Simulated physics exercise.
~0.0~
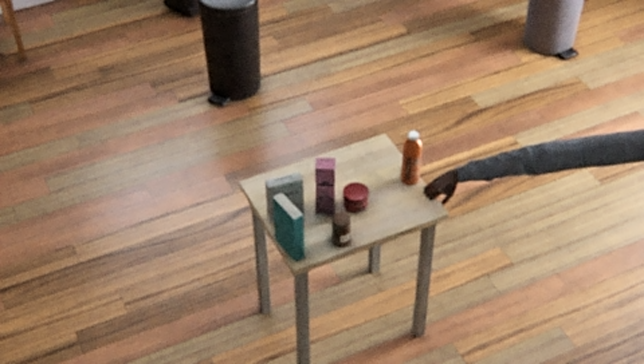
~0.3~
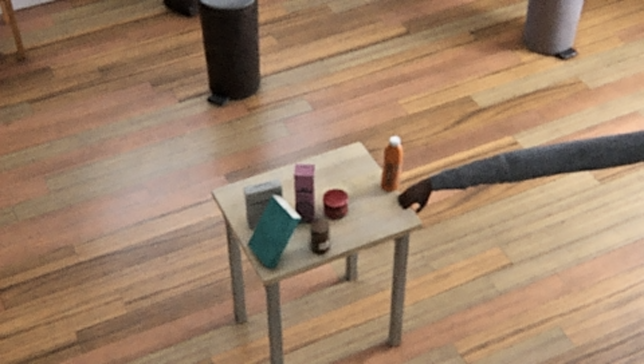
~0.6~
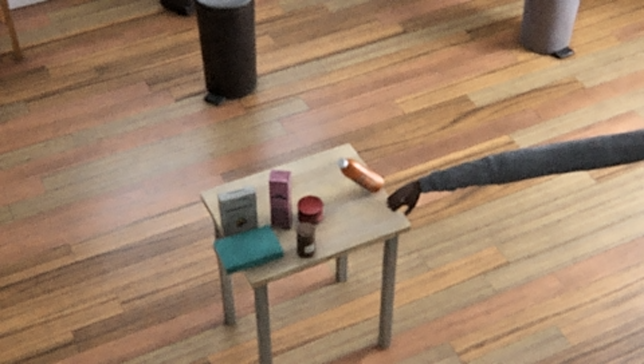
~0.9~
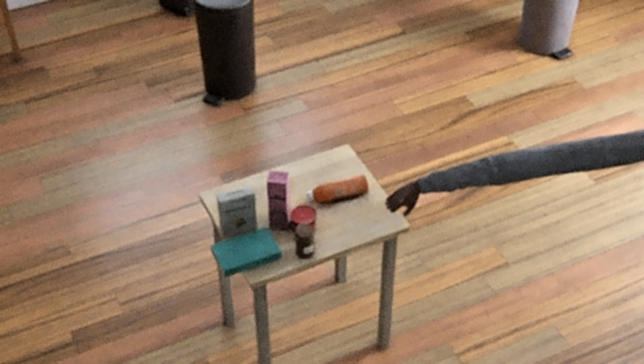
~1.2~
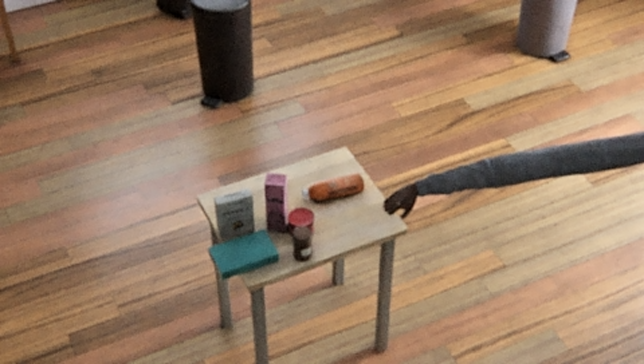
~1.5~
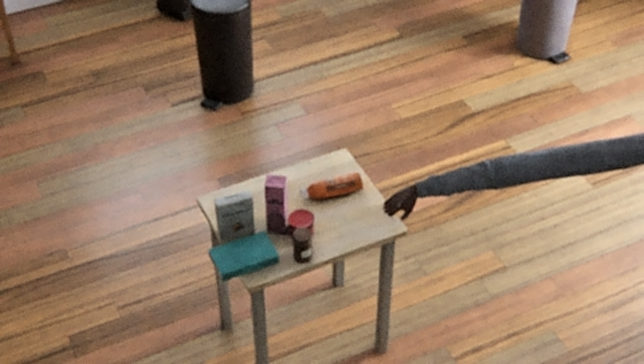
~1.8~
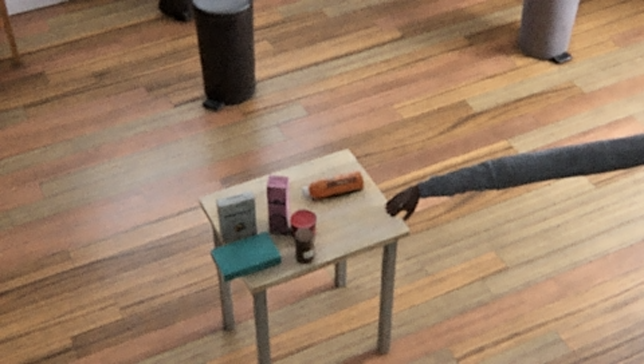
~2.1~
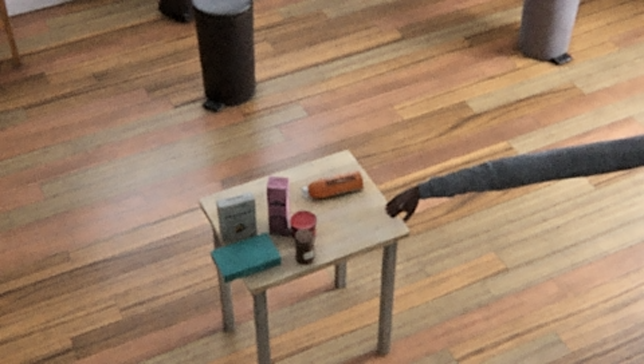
In a room with a wooden floor, a hand at the edge of a small table moved with it as it slid left, and a teal book and an orange bottle toppled over, ending on their sides among the other items still standing.
